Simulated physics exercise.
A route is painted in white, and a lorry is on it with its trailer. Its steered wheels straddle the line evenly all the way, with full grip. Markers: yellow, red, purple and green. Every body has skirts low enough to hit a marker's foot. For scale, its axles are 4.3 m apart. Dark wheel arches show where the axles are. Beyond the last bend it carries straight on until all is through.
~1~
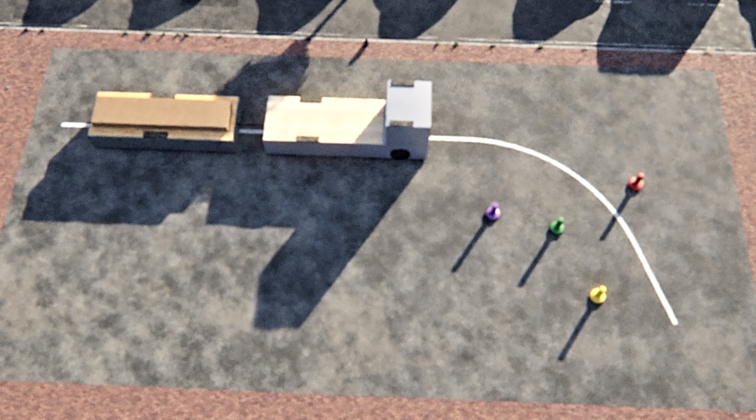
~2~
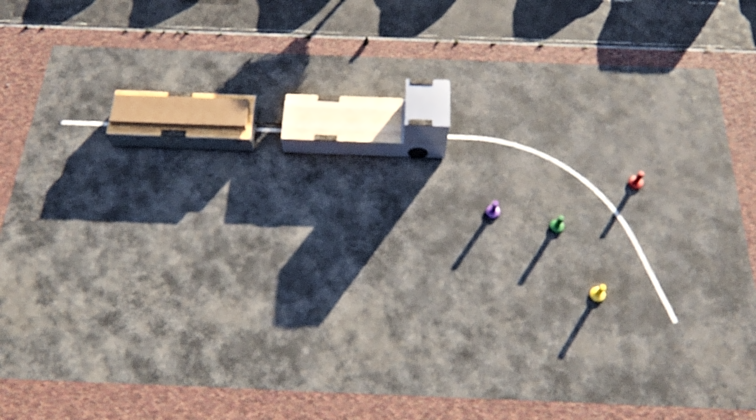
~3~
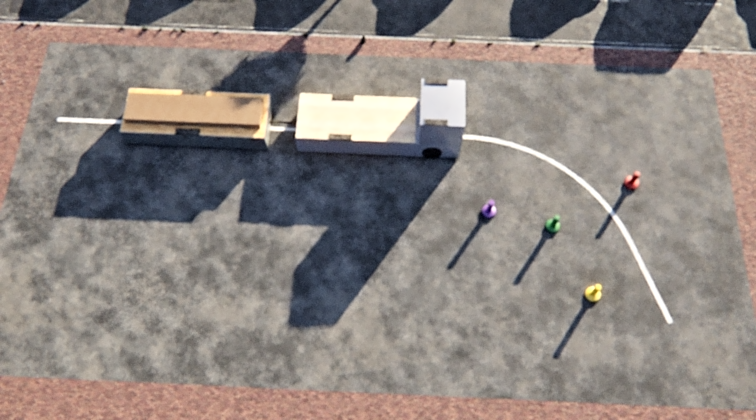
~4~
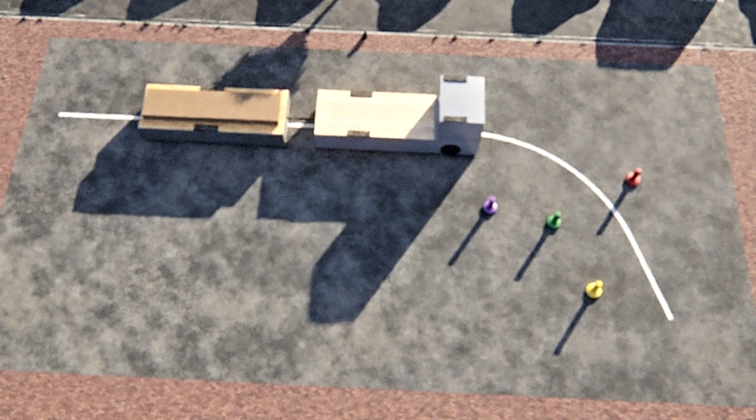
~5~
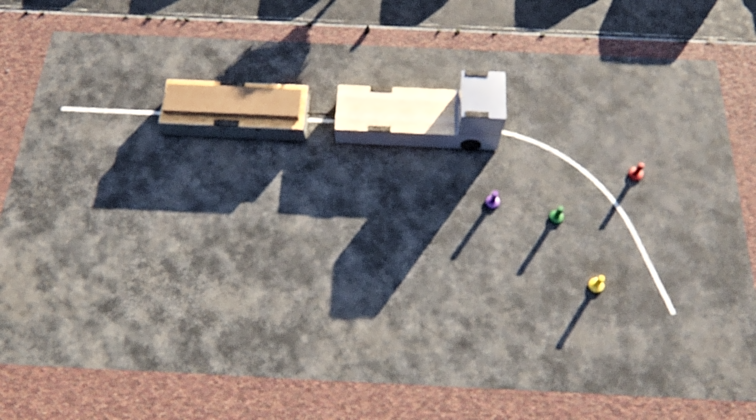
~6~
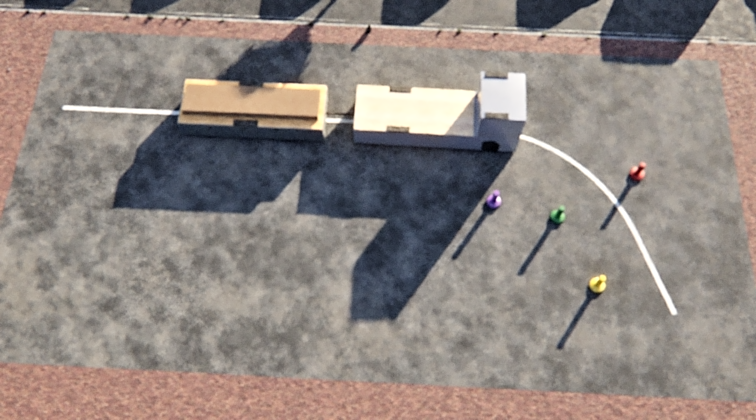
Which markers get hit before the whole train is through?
The yellow one gets struck; the red one takes a hit; the purple one stays untouched; the green one takes a hit.
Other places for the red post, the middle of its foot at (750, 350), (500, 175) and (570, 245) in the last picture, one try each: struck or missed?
First clear, second struck, third struck.
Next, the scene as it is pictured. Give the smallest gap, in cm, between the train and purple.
Purple 60.
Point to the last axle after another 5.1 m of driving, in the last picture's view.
Near (351, 108).
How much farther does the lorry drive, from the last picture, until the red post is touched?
After some 6.0 m.
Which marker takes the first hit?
The red one.
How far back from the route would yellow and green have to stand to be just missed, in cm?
Yellow 20, green 90.
With 6.0 m more driven, the last axle is at (368, 109) of the last picture, on the line; the lorry has hit red.
With 13.5 m more driven, the last axle is at (502, 144) of the last picture, 145 cm off the line; the trailer has hit green.
With 15.0 m more driven, the last axle is at (527, 159) of the last picture, 180 cm off the line; purple has been passed with 65 cm to spare.
With 19.2 m more driven, the last axle is at (592, 216) of the last picture, 195 cm off the line; the trailer has hit yellow.
With 27.6 m more driven, the last axle is at (709, 382) of the last picture, 50 cm off the line; 3 of 4 struck in all.
